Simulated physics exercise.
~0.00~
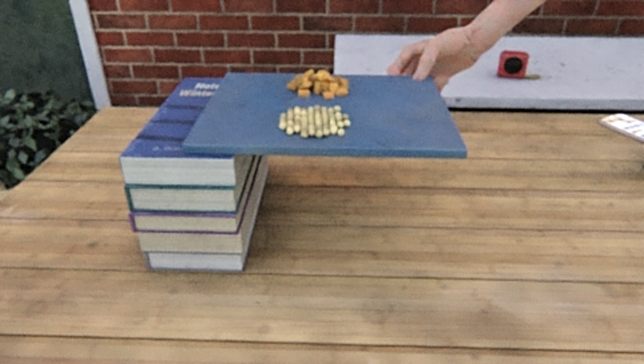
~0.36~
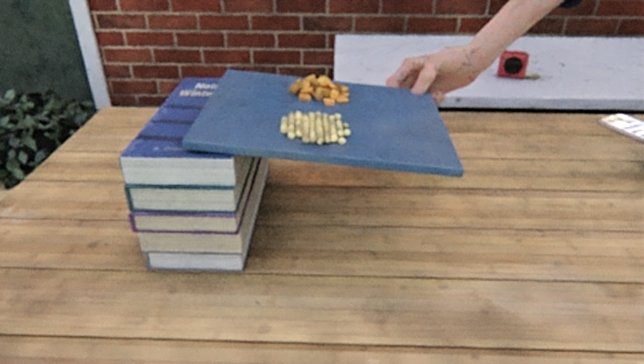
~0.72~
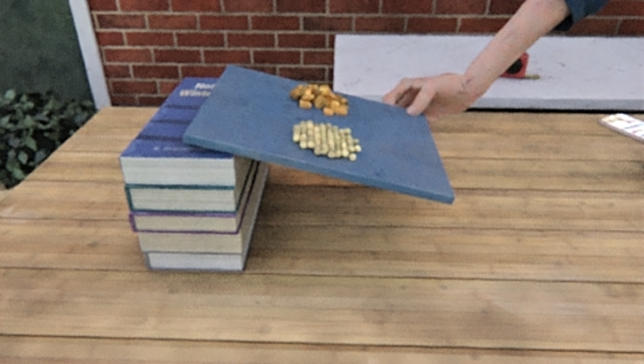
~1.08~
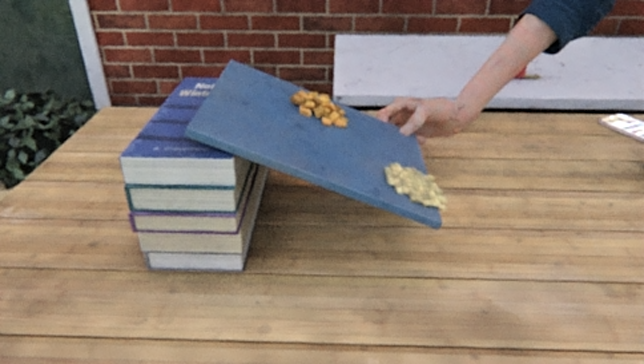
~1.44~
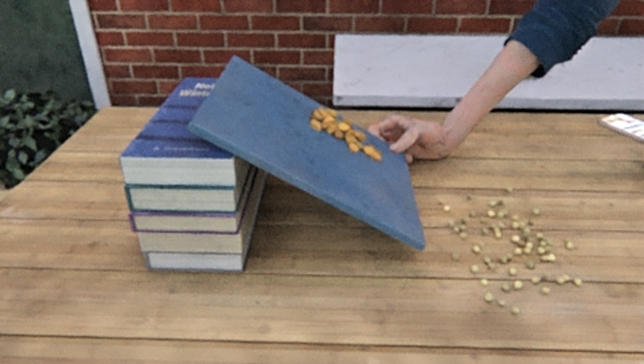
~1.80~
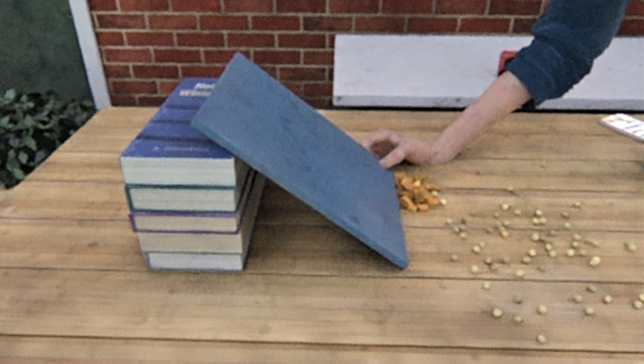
The footage shows a hand lowering the free end of a blue board propped on stacked books; the pale pieces in front slide off first and scatter across the wooden table, then the orange pieces slide down and end clustered near the board's foot.
